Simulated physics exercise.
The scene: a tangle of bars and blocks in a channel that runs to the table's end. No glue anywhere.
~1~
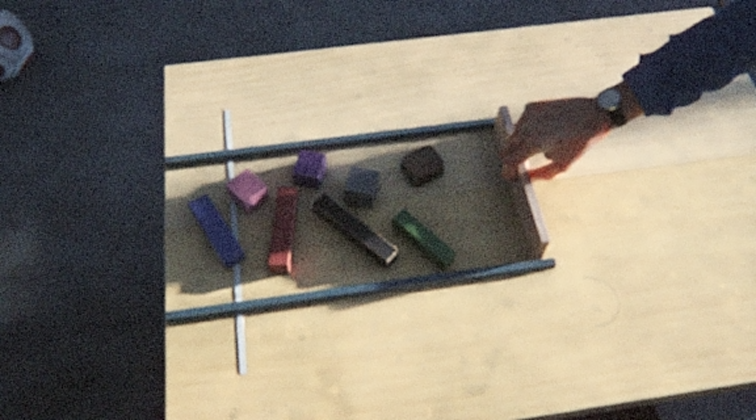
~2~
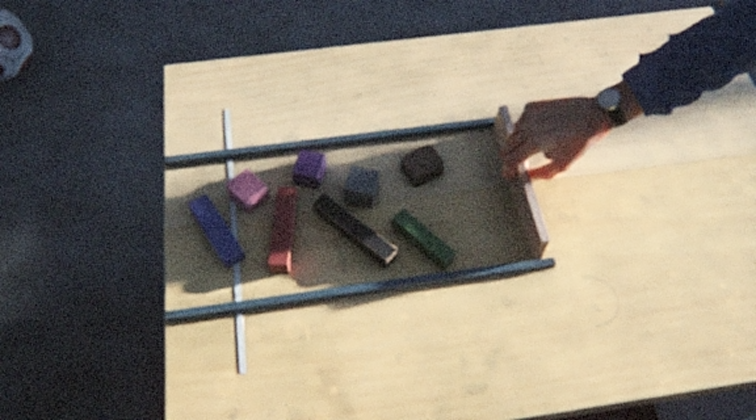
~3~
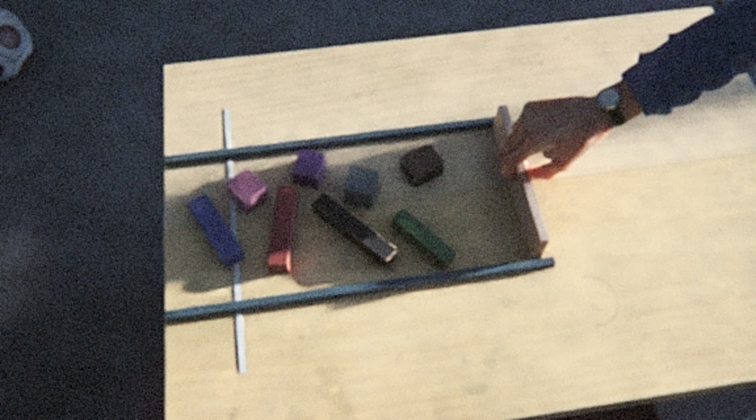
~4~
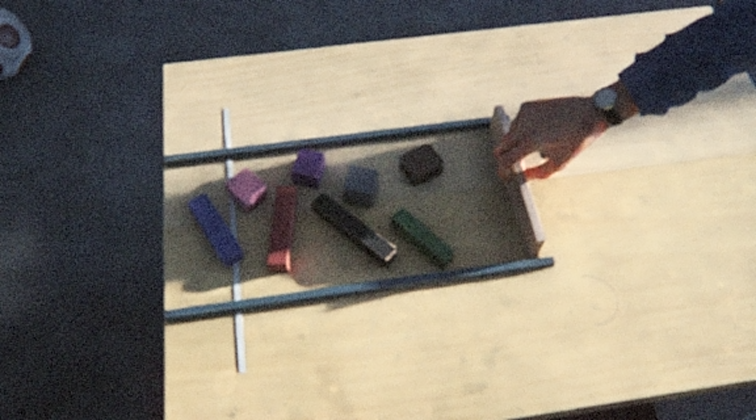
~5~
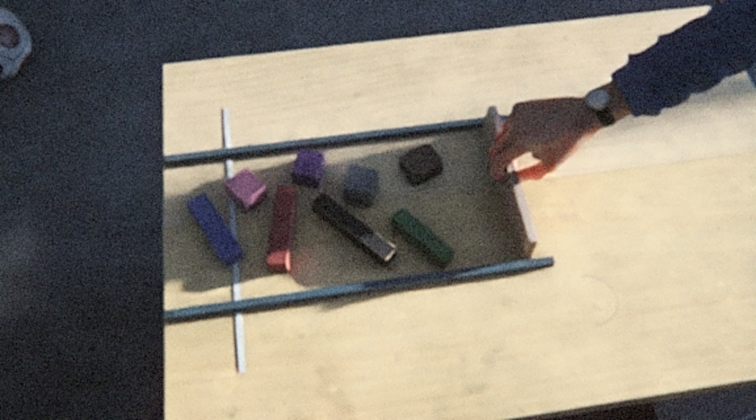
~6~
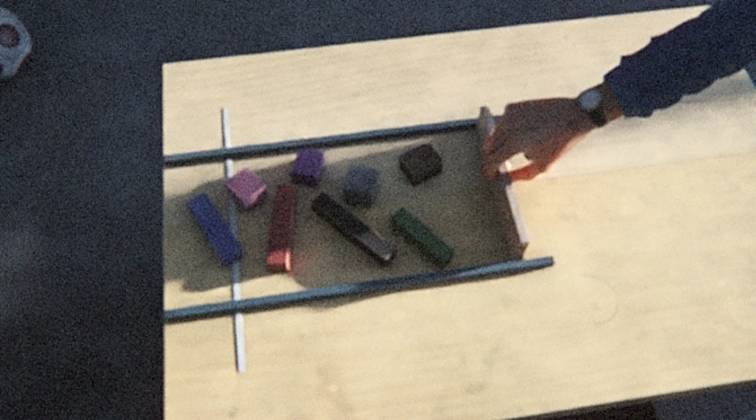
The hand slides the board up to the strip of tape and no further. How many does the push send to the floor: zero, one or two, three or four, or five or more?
The number that fall off is one or two.
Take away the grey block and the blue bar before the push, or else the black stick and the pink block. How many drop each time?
1 in the first case, 0 in the second.
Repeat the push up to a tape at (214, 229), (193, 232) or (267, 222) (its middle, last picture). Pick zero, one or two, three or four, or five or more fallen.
Taking them in turn, three or four; five or more; no fall at all.
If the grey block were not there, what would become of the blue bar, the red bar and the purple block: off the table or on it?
The blue bar goes over; the red bar remains up; the purple block is kept.
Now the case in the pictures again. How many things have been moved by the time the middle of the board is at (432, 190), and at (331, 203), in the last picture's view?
First 2, then 7.
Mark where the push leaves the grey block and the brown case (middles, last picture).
The grey block stops around (216, 208); the brown case around (212, 176).
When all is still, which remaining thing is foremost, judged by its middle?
That is the red bar.
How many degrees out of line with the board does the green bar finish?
Near 0 degrees.
Soon after, none off yet; blue bar at rest near (215, 229); pink block at rest near (246, 190); red bar at rest near (283, 227).
Then, none off yet; blue bar at rest near (214, 229); pink block moved about its own width near (223, 191); red bar moved a little near (261, 231).
At rest, the number that fall off is one or two; fallen, pink block and blue bar.
